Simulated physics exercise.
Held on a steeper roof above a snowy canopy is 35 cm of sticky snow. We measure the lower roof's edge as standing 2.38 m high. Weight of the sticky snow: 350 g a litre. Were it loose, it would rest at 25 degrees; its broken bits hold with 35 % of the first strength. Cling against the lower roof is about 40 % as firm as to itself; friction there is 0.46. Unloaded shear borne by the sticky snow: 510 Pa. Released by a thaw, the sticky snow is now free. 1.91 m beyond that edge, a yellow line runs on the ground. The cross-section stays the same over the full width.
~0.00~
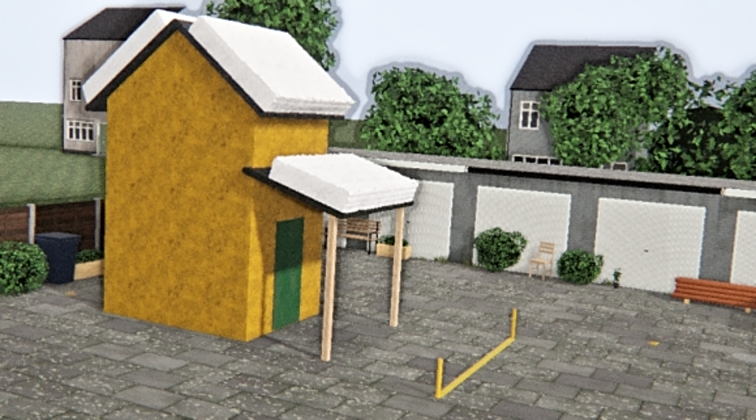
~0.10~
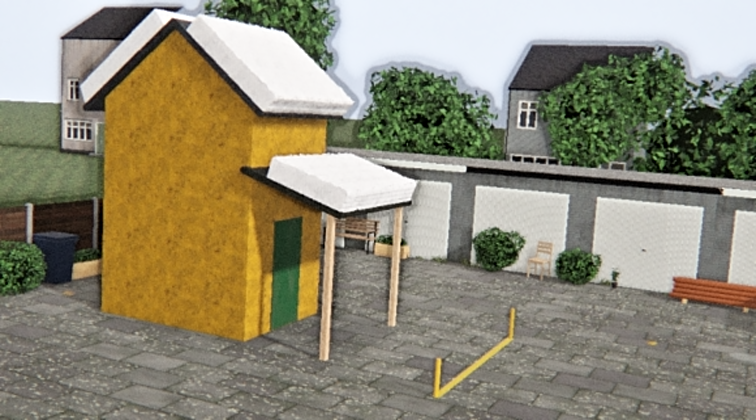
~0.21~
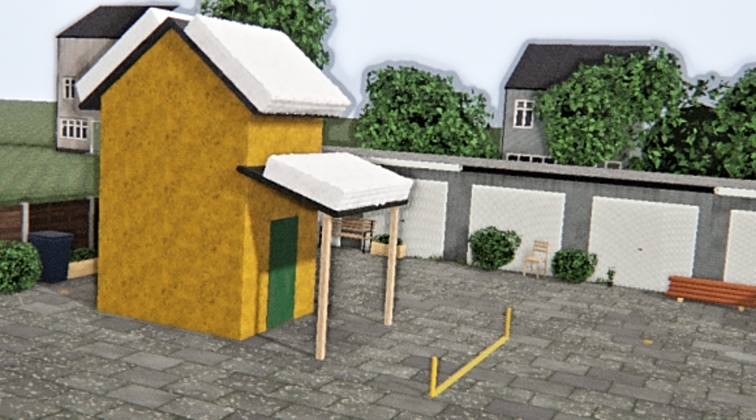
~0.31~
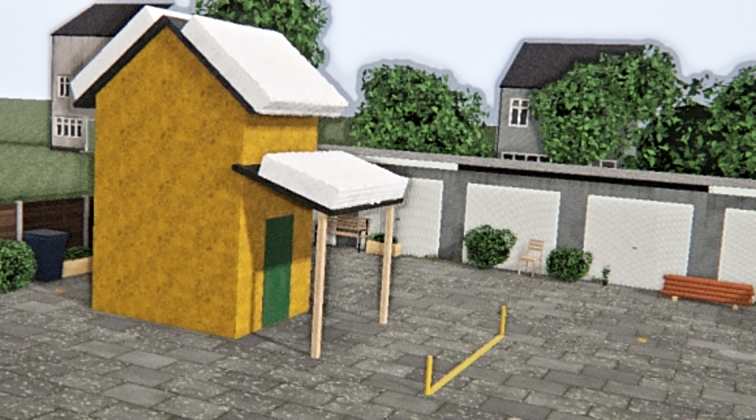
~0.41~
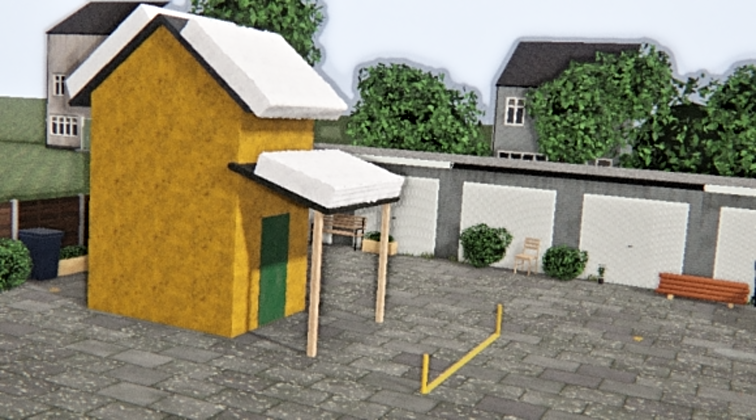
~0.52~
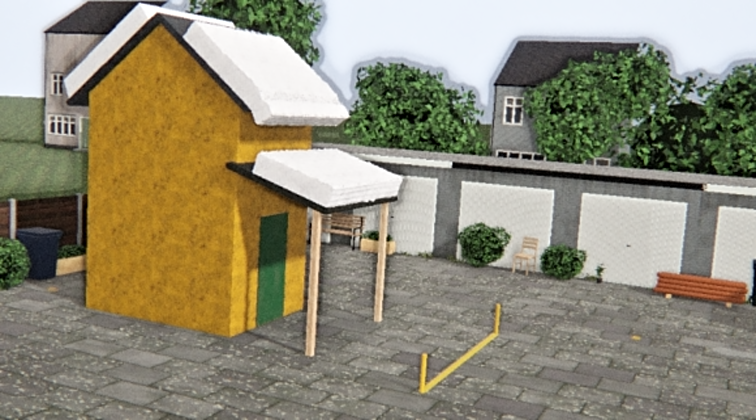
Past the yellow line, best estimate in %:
19 %.
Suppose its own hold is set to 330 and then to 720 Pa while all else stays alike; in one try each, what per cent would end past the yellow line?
Result: 25 % for the first case, 12 % for the second.
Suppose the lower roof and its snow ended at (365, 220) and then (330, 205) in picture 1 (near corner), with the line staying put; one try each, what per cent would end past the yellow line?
I'd expect around 16 percent the first time and around 25 percent the second.
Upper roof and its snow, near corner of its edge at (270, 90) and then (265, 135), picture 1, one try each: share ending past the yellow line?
30 %, then 3 %.
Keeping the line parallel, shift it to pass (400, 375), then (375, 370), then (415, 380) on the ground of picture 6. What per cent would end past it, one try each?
35 %, 45 %, 25 %.
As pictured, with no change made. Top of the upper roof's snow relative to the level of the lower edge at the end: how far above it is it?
Roughly 0.8 m.
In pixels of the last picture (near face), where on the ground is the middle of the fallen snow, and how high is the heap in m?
The heap centres close to (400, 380) and stands about 0.4 m tall.
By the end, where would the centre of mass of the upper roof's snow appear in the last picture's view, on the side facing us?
Pretty much at (389, 315), I'd say.
After 1.06 s, none is below the lower edge and 0 % is past the line.
After 1.71 s, 10 % is below the lower edge and 0 % is past the line.
After 2.35 s, 60 % is below the lower edge and 9 % is past the line.
After 3.00 s, 64 % is below the lower edge and 19 % is past the line.
After 3.30 s, at the end, 64 % is below the lower edge and 19 % is past the line.
